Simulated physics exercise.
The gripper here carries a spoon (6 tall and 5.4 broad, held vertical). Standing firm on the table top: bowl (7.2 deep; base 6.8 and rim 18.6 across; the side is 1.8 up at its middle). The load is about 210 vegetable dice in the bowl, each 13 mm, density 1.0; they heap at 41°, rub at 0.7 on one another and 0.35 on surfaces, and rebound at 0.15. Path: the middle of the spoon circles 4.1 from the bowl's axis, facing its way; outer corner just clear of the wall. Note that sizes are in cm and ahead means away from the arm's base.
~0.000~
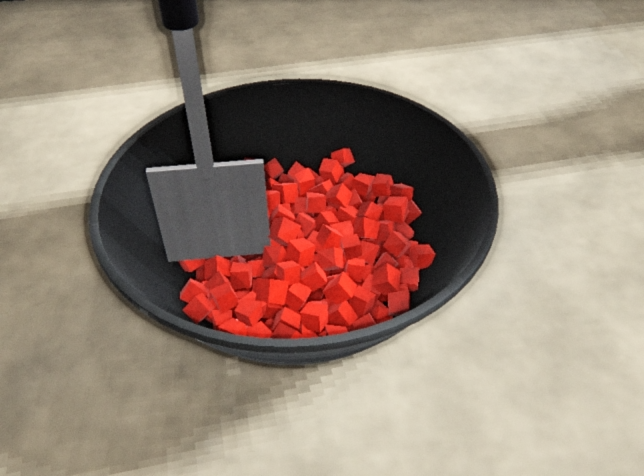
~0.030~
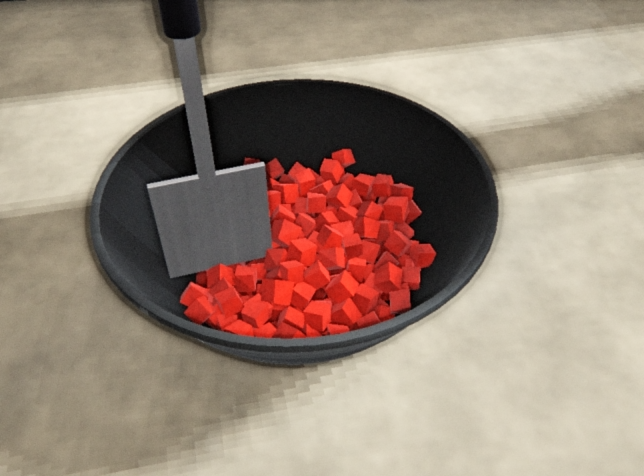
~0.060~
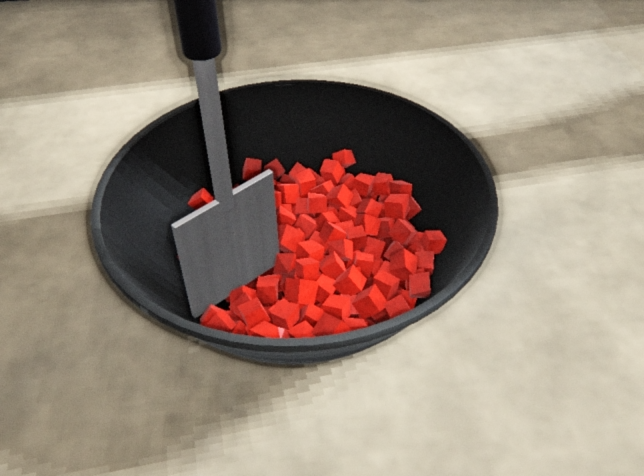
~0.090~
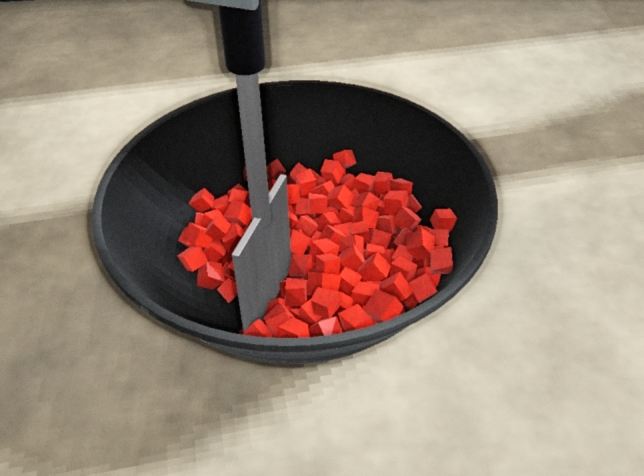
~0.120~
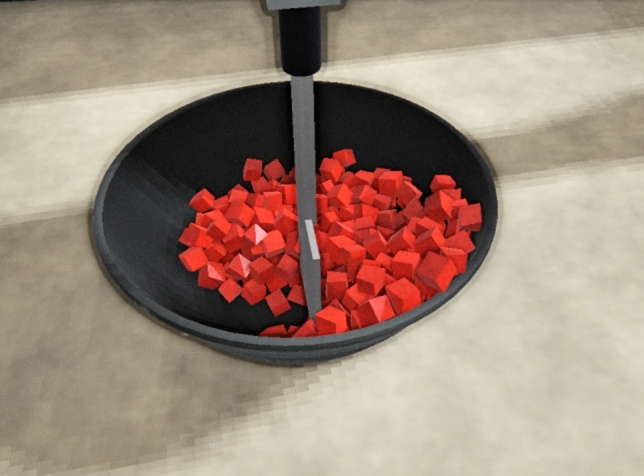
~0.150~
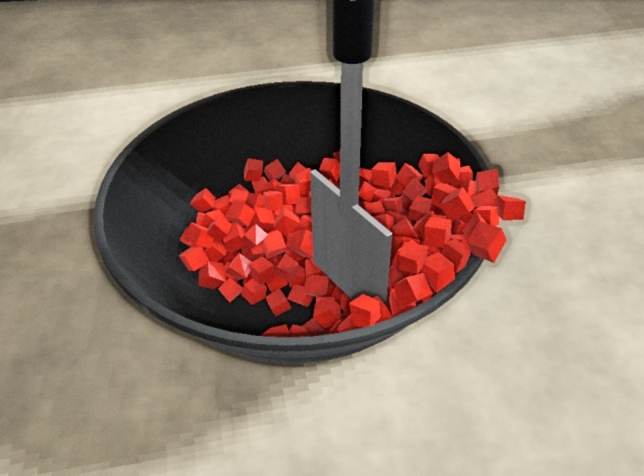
A flat metal spatula swept from left to right through red cubes in a black bowl, turning as it went, and pushed them up against the right side, with some over the rim.
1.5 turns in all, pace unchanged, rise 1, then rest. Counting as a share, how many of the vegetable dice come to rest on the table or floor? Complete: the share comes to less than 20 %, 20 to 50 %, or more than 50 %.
The share comes to between 20 and 50 %.
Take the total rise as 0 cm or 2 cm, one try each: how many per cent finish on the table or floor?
It comes to about 40 per cent and about 25 per cent.
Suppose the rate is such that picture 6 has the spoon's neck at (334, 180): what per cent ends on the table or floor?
I'd put it close to 30 per cent.
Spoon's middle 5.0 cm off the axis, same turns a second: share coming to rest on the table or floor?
Then about 0 per cent.
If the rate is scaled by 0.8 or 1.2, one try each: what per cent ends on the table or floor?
Around 30 percent for the first try and 50 percent for the second.
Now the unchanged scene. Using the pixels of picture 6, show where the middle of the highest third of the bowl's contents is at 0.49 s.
I'd put it close to (334, 300).
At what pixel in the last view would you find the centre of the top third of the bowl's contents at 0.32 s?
Look near (229, 154) for its middle.
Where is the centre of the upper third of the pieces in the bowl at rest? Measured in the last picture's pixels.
Roughly at pixel (355, 192).
After 0.32 s, 281° round, highest piece 10 above the table; 179 in the bowl, 9 on the table or floor, 25 in flight or on the tool.
After 0.49 s, 81° round, highest piece 10 above the table; 161 in the bowl, 46 on the table or floor, 6 in flight or on the tool.
After 0.78 s, 180° round, highest piece 6 above the table; 136 in the bowl, 76 on the table or floor, 1 in flight or on the tool.
After 1.48 s, 180° round, highest piece 6 above the table; 136 in the bowl, 77 on the table or floor.
In the end, 136 in the bowl, 77 on the table or floor. That is 36 % on the table or floor.
